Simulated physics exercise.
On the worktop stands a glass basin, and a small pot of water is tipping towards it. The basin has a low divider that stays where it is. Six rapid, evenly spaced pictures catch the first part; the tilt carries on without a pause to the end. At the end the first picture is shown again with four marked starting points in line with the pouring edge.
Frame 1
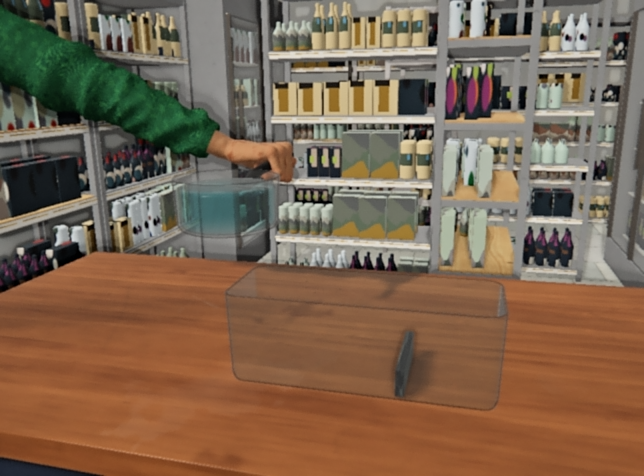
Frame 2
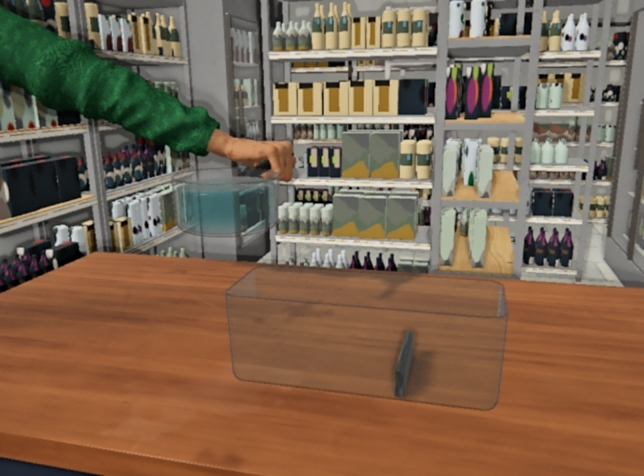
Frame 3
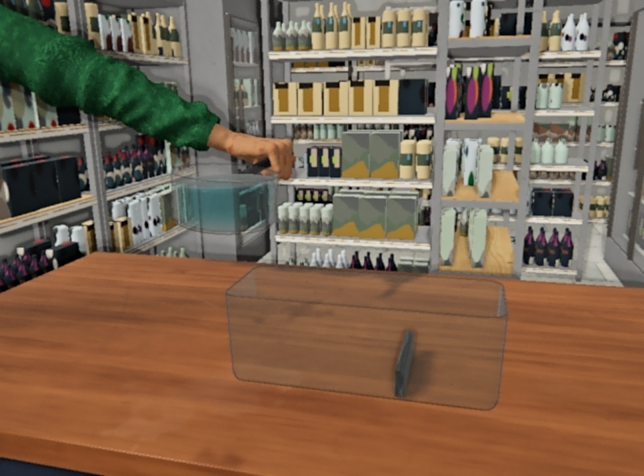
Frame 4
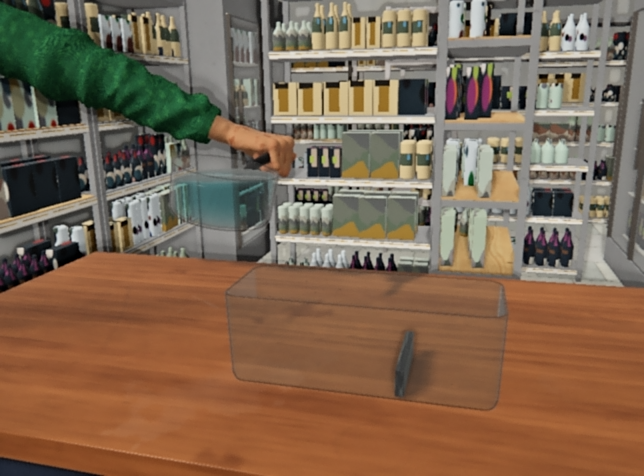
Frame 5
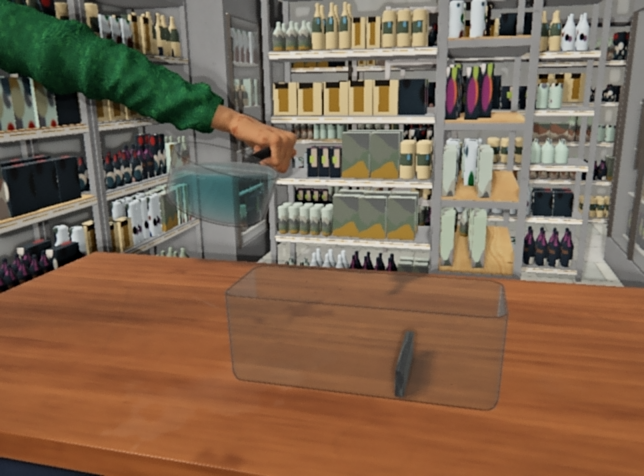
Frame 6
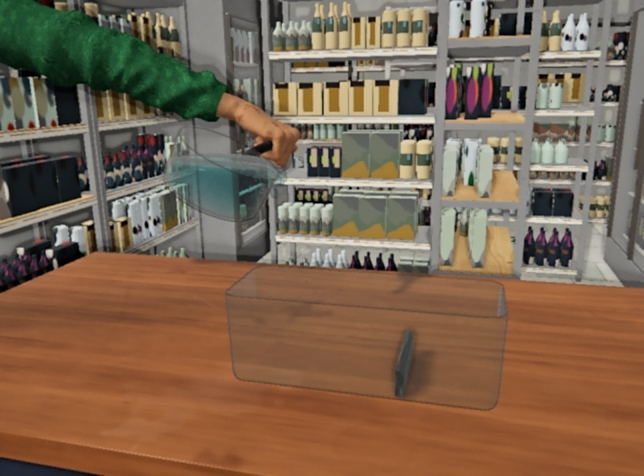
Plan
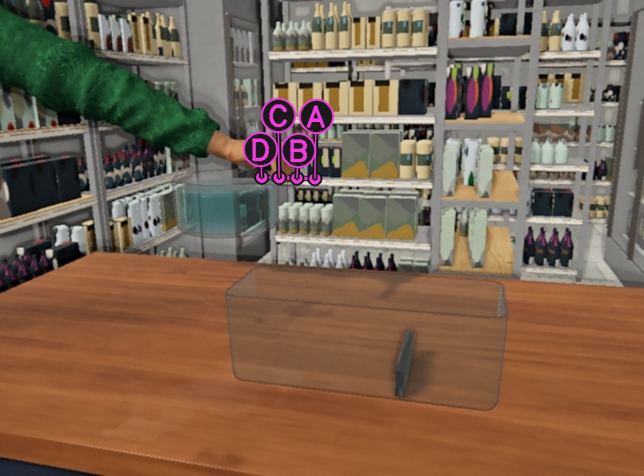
In a shop lined with shelves of bottles and boxes, a still camera looks across a wooden worktop. A clear glass basin with a small dark upright piece inside stands on the worktop, while a green-sleeved arm reaches in from the upper left above a see-through, blue-tinted pot of water. The pot slowly tilts rightward as the hand shifts slightly, and water just begins to pass over its lip.
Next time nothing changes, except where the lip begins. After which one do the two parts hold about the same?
Use place A.
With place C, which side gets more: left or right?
The left one.
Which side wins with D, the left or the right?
The left side.
In magenta, A at (314, 178); B at (296, 178); C at (279, 177); D at (261, 177).
With A, about 51 % ends left of the wall and 48 % right of it.
With B, about 78 % ends left of the wall and 21 % right of it.
With C, about 86 % ends left of the wall and 12 % right of it.
With D, about 84 % ends left of the wall and 15 % right of it.
